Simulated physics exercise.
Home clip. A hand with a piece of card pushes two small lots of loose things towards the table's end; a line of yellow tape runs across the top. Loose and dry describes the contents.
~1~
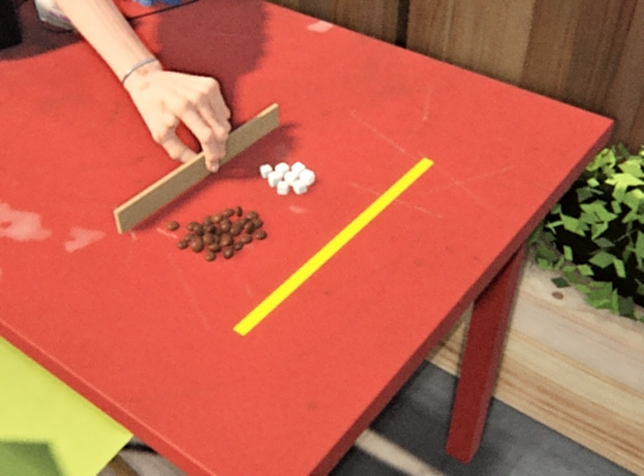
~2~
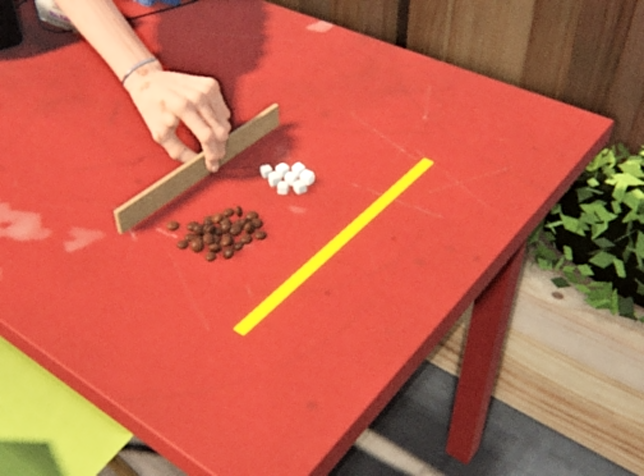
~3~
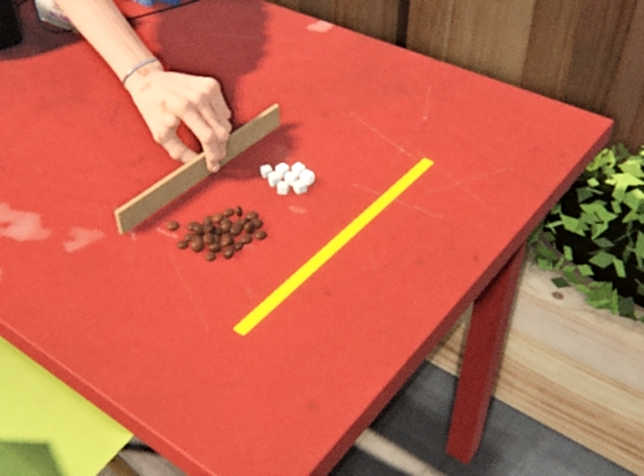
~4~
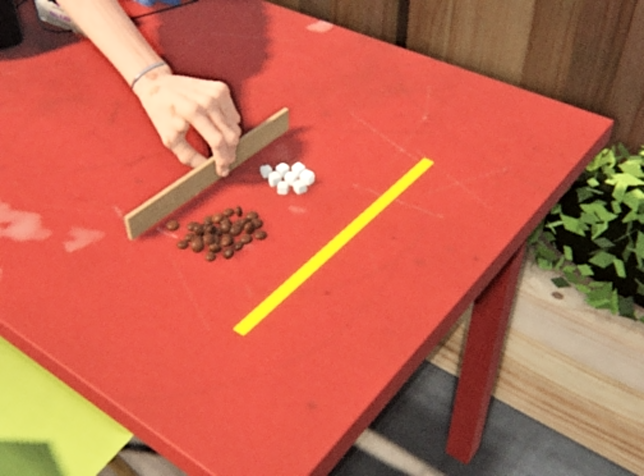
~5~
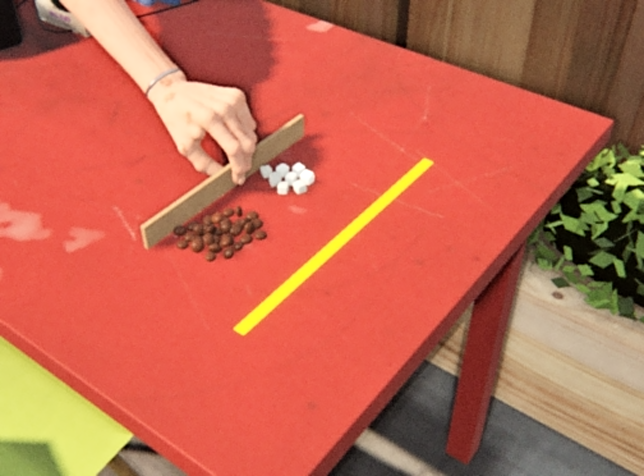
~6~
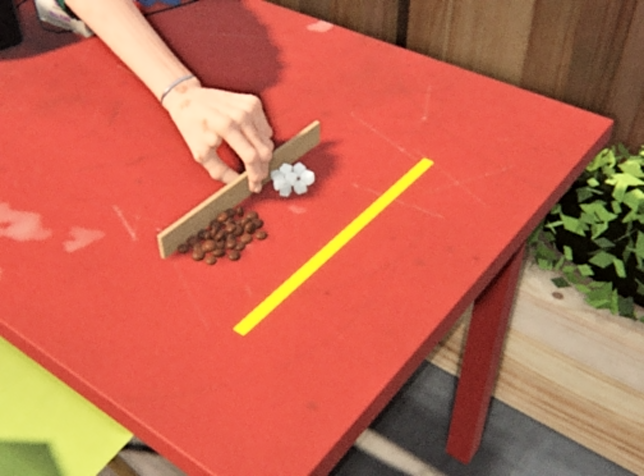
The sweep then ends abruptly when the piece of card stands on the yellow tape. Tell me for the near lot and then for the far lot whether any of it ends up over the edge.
The near lot is not pushed off, the far lot is not pushed off.
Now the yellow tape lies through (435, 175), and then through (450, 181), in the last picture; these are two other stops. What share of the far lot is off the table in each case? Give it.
0 and 0 percent.
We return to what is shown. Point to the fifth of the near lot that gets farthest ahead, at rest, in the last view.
In the final frame you'd find it around (338, 298).
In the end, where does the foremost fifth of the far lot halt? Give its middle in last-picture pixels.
It ends up near (388, 224) in the last view.
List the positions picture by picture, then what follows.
In the first frame, piece of card (131, 213), at rest; yellow tape (420, 168), well back from the edge; edge at (461, 300); near lot (218, 232), some flat chocolate drops; far lot (291, 179), a few sugar cubes.
In the second frame, piece of card (131, 213), at rest; far lot (291, 179).
In the third frame, piece of card (132, 213); near lot (218, 232).
In the fourth frame, piece of card (141, 218); far lot (291, 179).
In the fifth frame, piece of card (157, 227); near lot (218, 232), just a few pushed along.
In the sixth frame, piece of card (174, 237); yellow tape (420, 168); edge at (461, 300); near lot (223, 235), roughly a third pushed along; far lot (291, 179), roughly a quarter pushed along.
Then, 0.39 s later than the last frame, piece of card still moving, near (297, 198); near lot all on the table, its front near (289, 273); far lot all on the table, its front near (347, 193).
Then, 0.79 s later than the last frame, piece of card stopped at the yellow tape; near lot all on the table, its front near (343, 302); far lot all on the table, its front near (396, 216).
When it is over, piece of card stopped at the yellow tape; near lot all on the table, its front near (343, 302); far lot all on the table, its front near (396, 216).
